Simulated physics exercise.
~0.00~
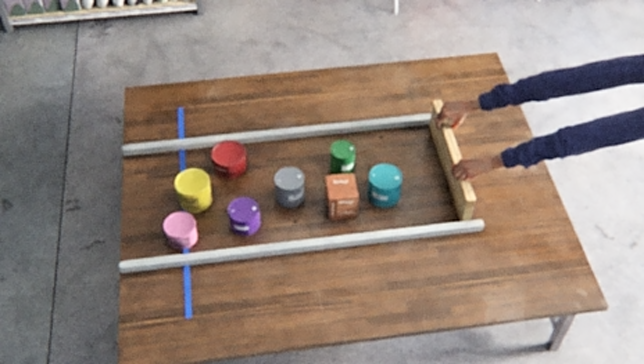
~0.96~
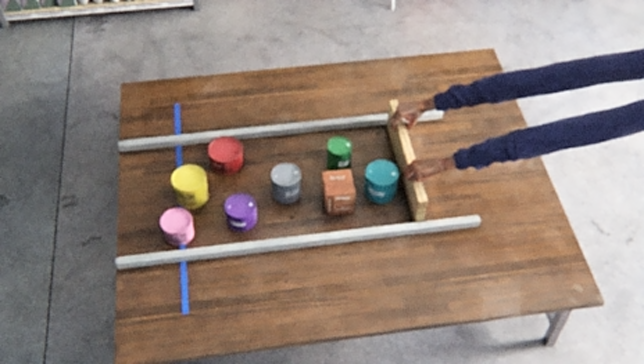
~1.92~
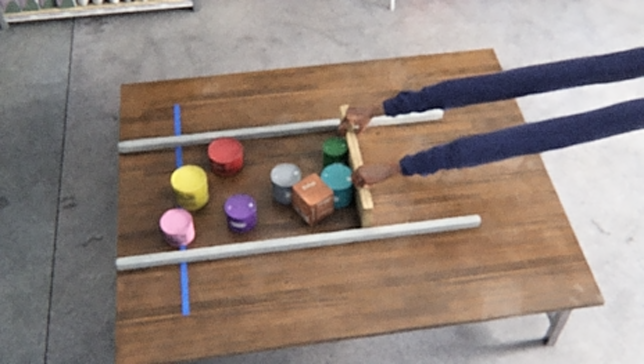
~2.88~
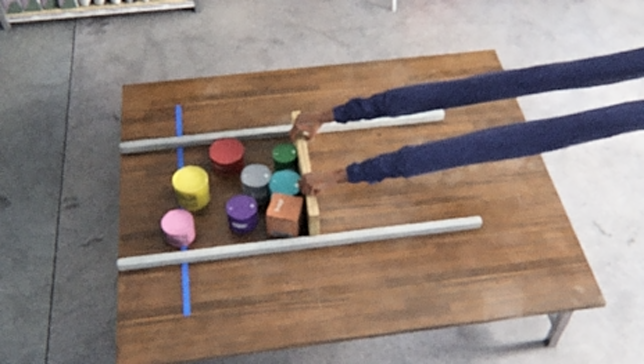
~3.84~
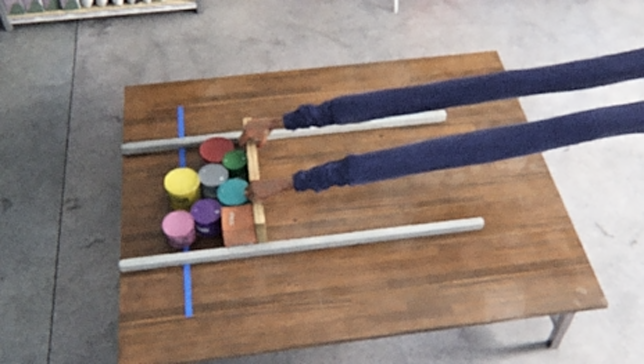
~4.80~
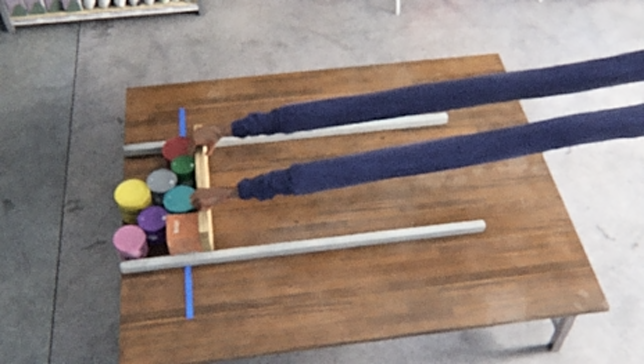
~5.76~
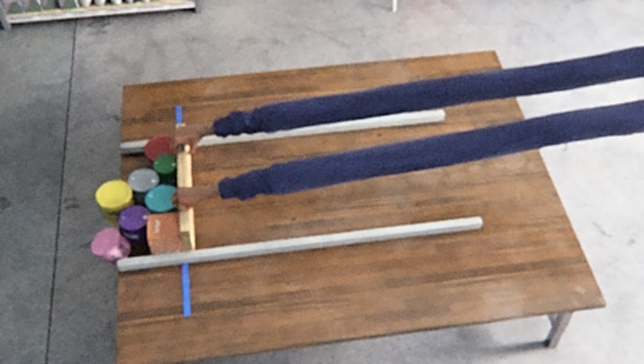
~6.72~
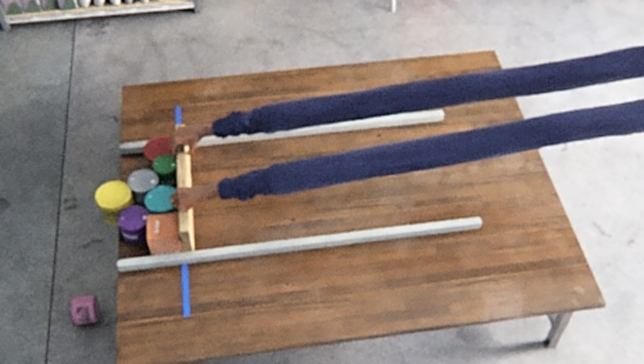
Two hands push a plank left, sweeping colourful tubs along until the pink one falls off.
